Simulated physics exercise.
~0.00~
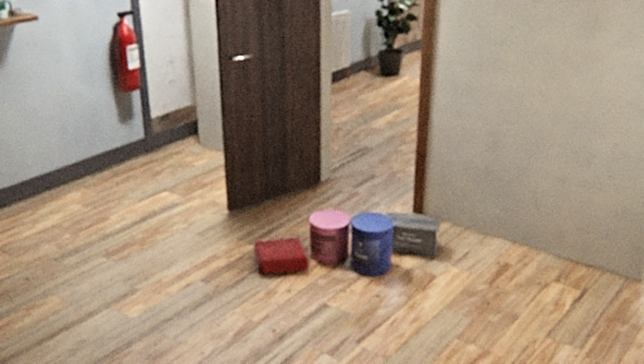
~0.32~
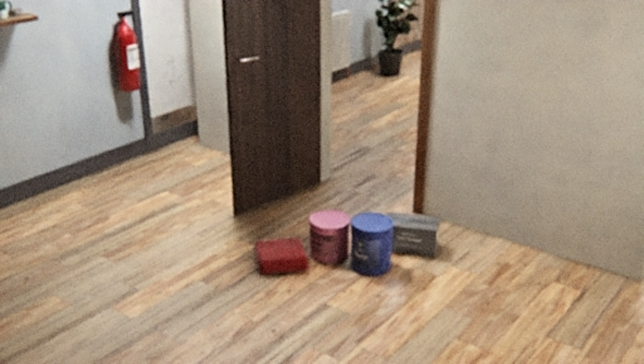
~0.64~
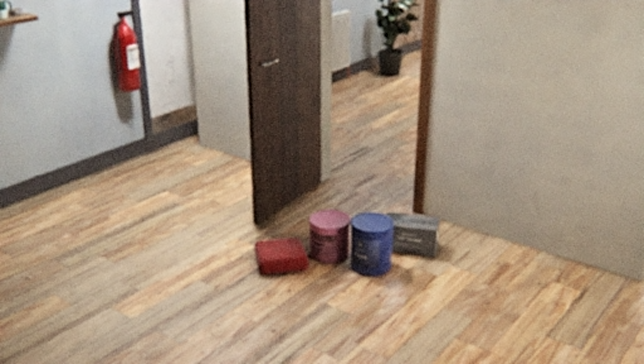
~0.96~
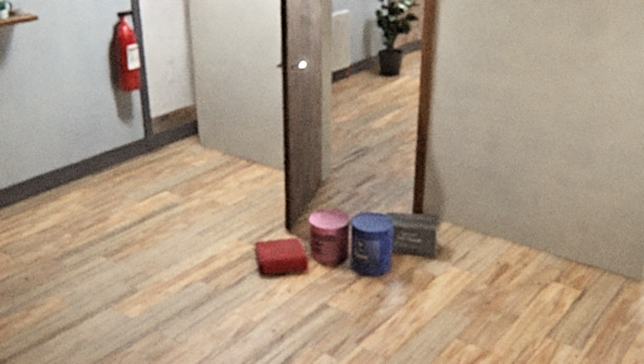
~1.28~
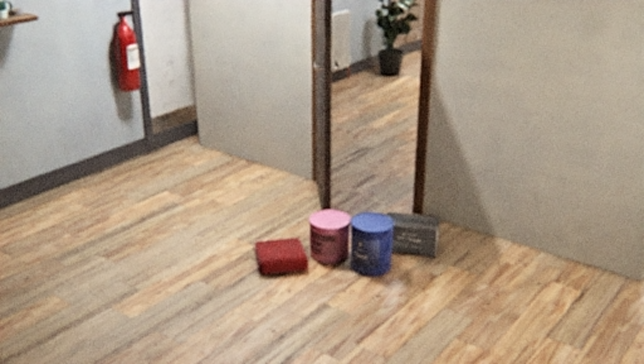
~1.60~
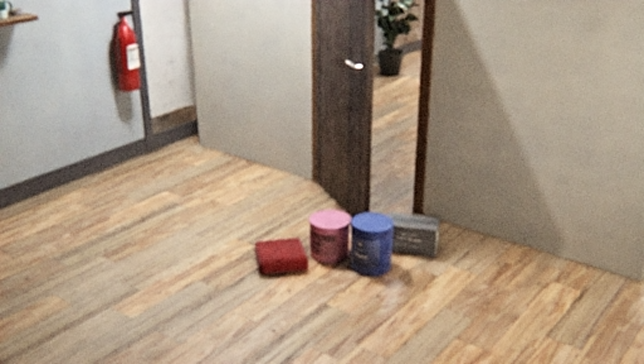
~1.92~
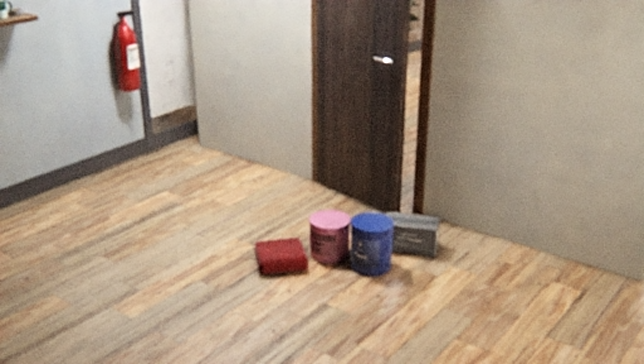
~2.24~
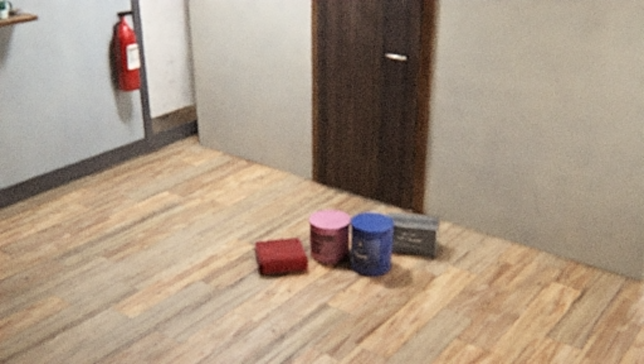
At the start, a dark wooden door stands wide open in a grey-walled room, with a potted plant visible through the doorway and a red fire extinguisher on the wall at left. On the wood-look floor near the doorway sit a red cushion, a pink pail, a blue pail and a grey parcel. The door begins to swing, slowly at first, turning until it is seen edge-on. It keeps swinging toward its frame behind the objects, gradually hiding the plant. Finally it shuts fully, and all four objects remain where they were, untouched.
